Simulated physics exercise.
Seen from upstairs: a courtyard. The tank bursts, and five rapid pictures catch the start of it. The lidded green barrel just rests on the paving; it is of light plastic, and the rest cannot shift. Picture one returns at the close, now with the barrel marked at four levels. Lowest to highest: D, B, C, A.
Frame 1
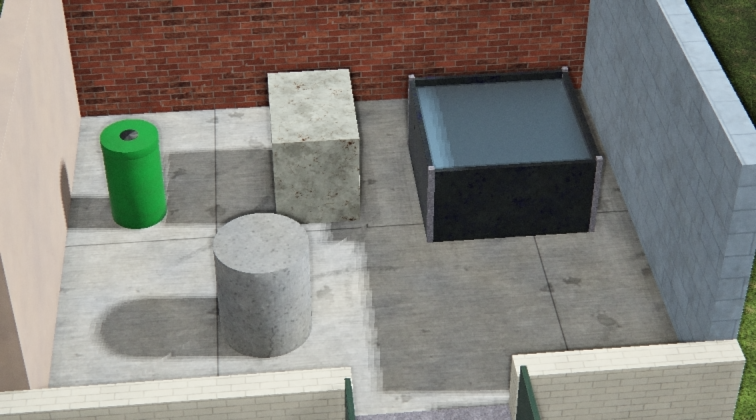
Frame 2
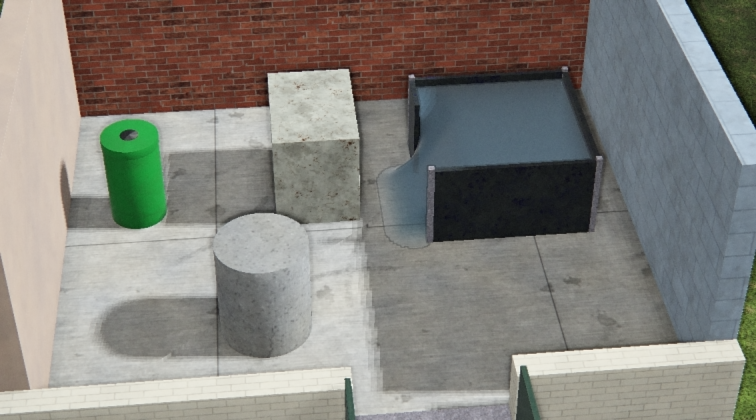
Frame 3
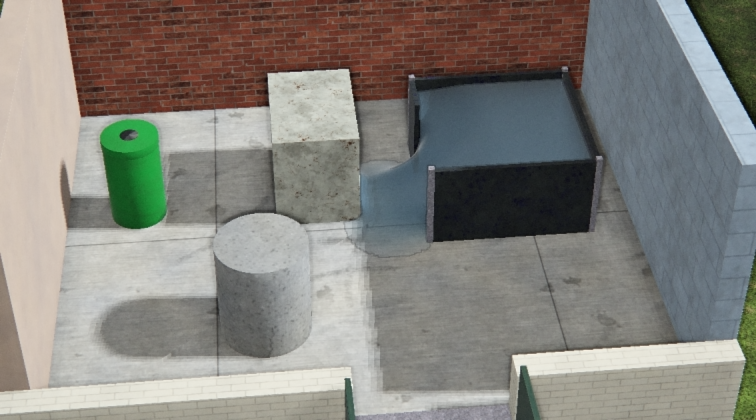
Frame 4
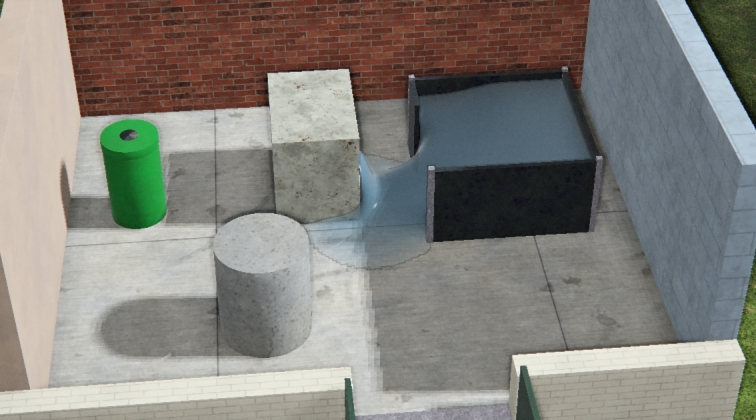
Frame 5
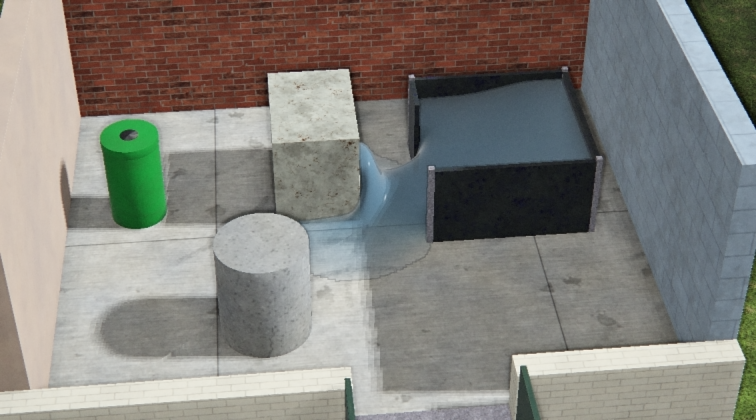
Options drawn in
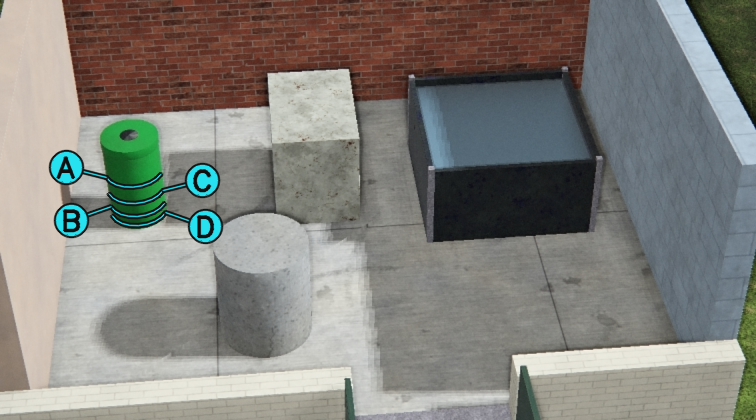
We see a walled yard from above, with a green barrel, a concrete block, a grey cylinder and a full dark tank; water pours from the tank's left side, reaches the block and spreads across the paving near the cylinder.
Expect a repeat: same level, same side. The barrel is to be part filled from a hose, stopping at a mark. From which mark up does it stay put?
B.
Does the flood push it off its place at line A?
No, not at all.
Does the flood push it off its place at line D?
Yes, it does.
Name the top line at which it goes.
Line D.
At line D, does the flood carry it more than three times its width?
No, less.
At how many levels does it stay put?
Three.
In cyan, A at (133, 187); B at (137, 216); C at (135, 203); D at (138, 225); from the bottom up D, B, C, A.
With A, it does not move.
With B, it does not move.
With C, it does not move.
With D, it is pushed about its own width away.
